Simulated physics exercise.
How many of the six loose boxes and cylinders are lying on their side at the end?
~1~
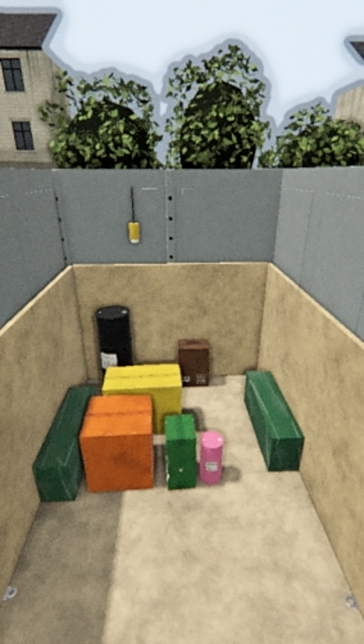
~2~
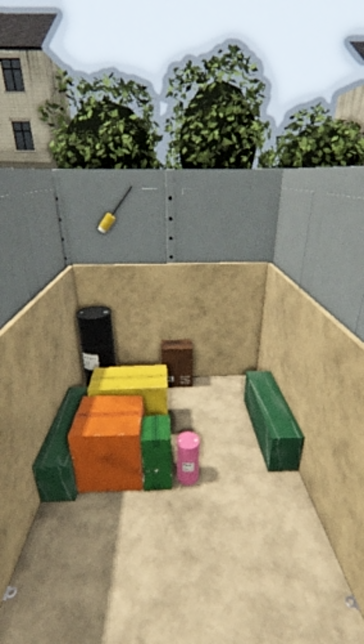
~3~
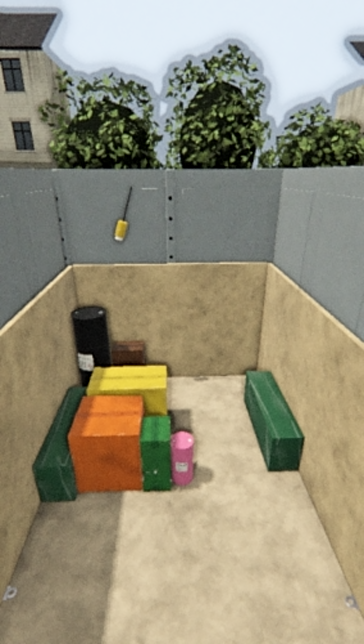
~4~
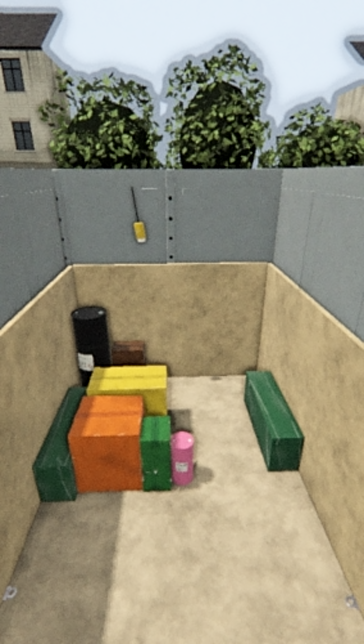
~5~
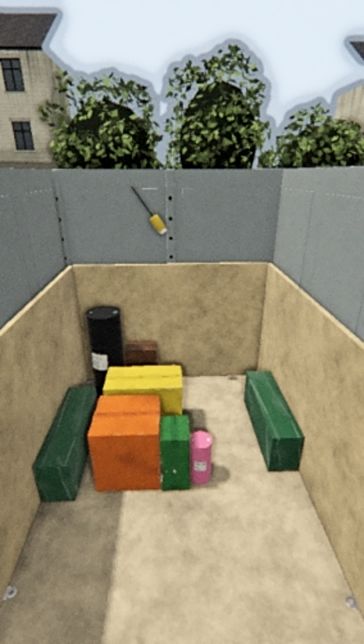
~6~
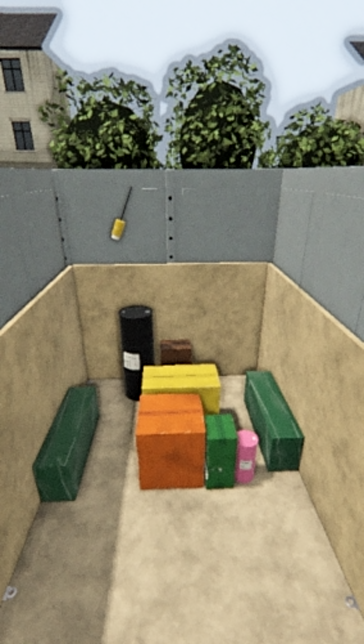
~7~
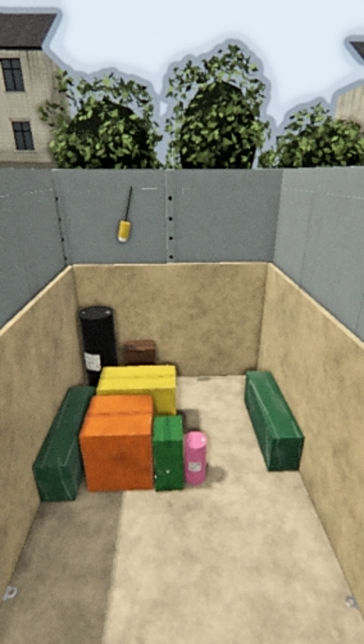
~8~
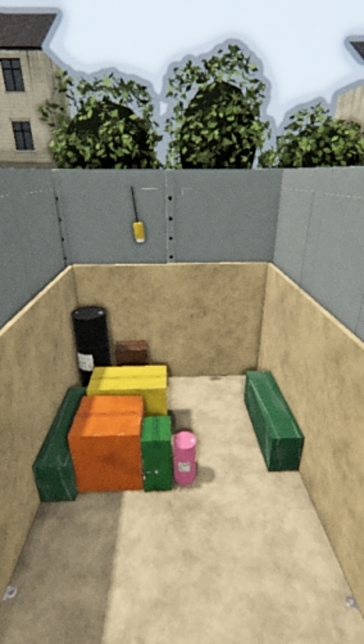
None of them are. The four boxes, the pink canister and the black drum are all still standing upright at the end.
